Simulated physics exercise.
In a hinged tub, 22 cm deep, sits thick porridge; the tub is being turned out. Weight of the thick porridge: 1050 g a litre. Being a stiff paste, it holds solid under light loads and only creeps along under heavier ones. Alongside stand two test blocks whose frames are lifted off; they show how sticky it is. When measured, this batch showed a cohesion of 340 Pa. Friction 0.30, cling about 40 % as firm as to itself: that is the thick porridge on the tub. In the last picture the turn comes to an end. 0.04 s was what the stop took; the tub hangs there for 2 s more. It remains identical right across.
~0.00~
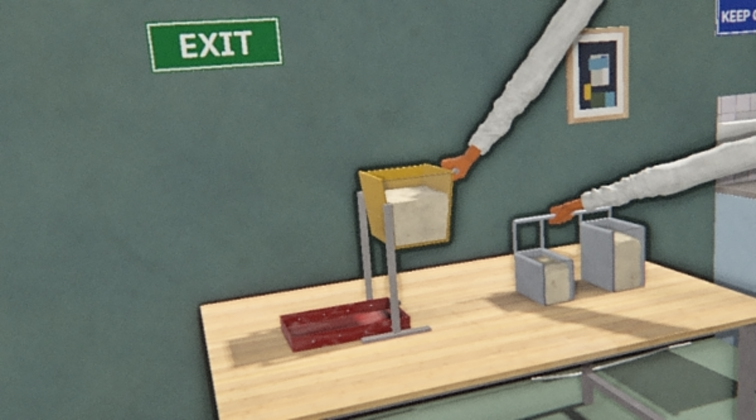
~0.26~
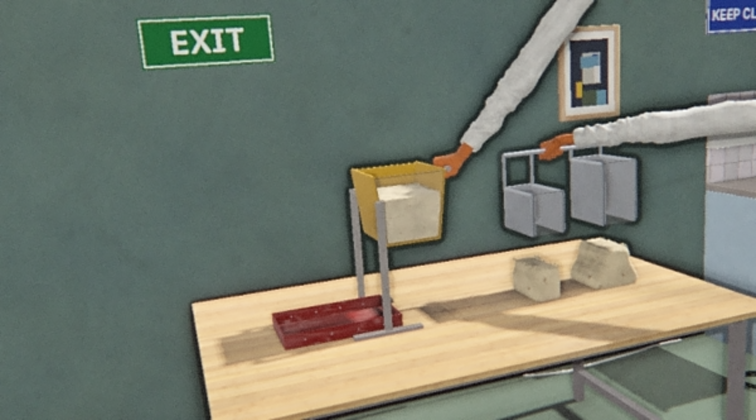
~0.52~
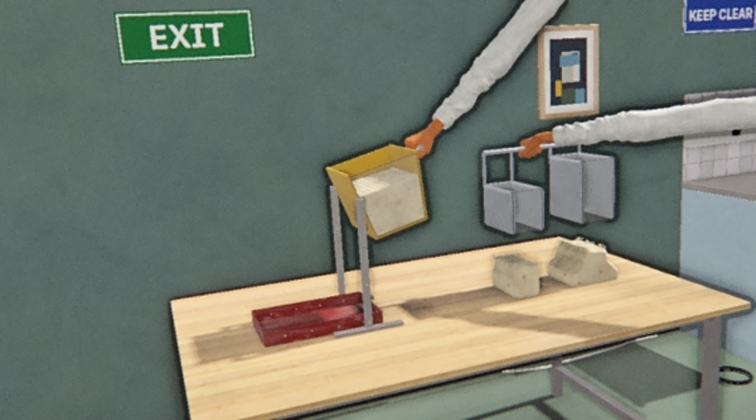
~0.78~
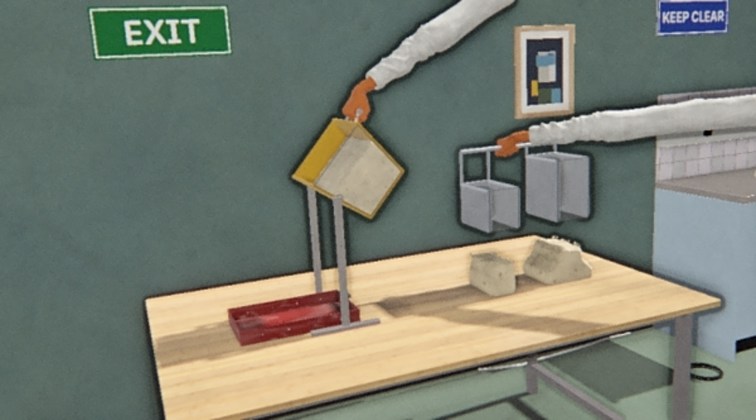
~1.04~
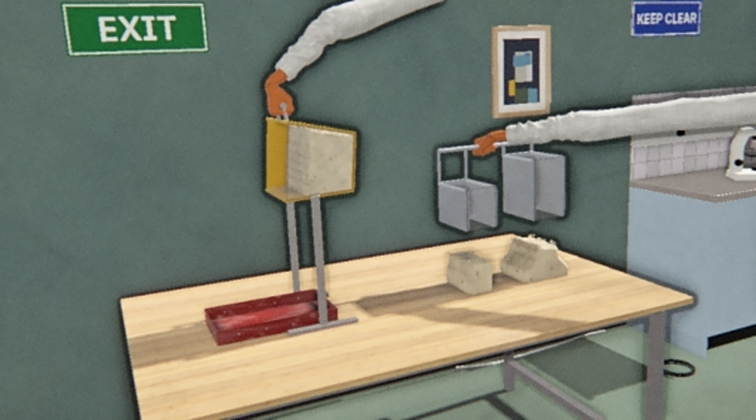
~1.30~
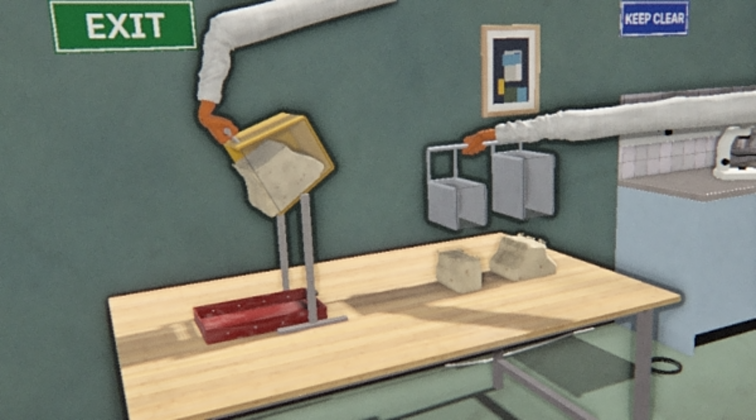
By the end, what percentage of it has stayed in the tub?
Some 0 per cent has stayed in the tub.
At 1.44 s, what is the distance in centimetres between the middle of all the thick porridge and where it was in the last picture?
Looks like around 15 cm to me.
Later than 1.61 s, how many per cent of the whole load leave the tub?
That comes to some 0 per cent of the load.
By 1.44 s, the tub is at 118 degrees and holds 27 %.
By 1.61 s, the tub is at 118 degrees and holds 0 %.
By 1.78 s, the tub is at 118 degrees and holds 0 %.
By 1.95 s, the tub is at 118 degrees and holds 0 %.
By 3.30 s, at the end, the tub is at 118 degrees and holds 0 %.
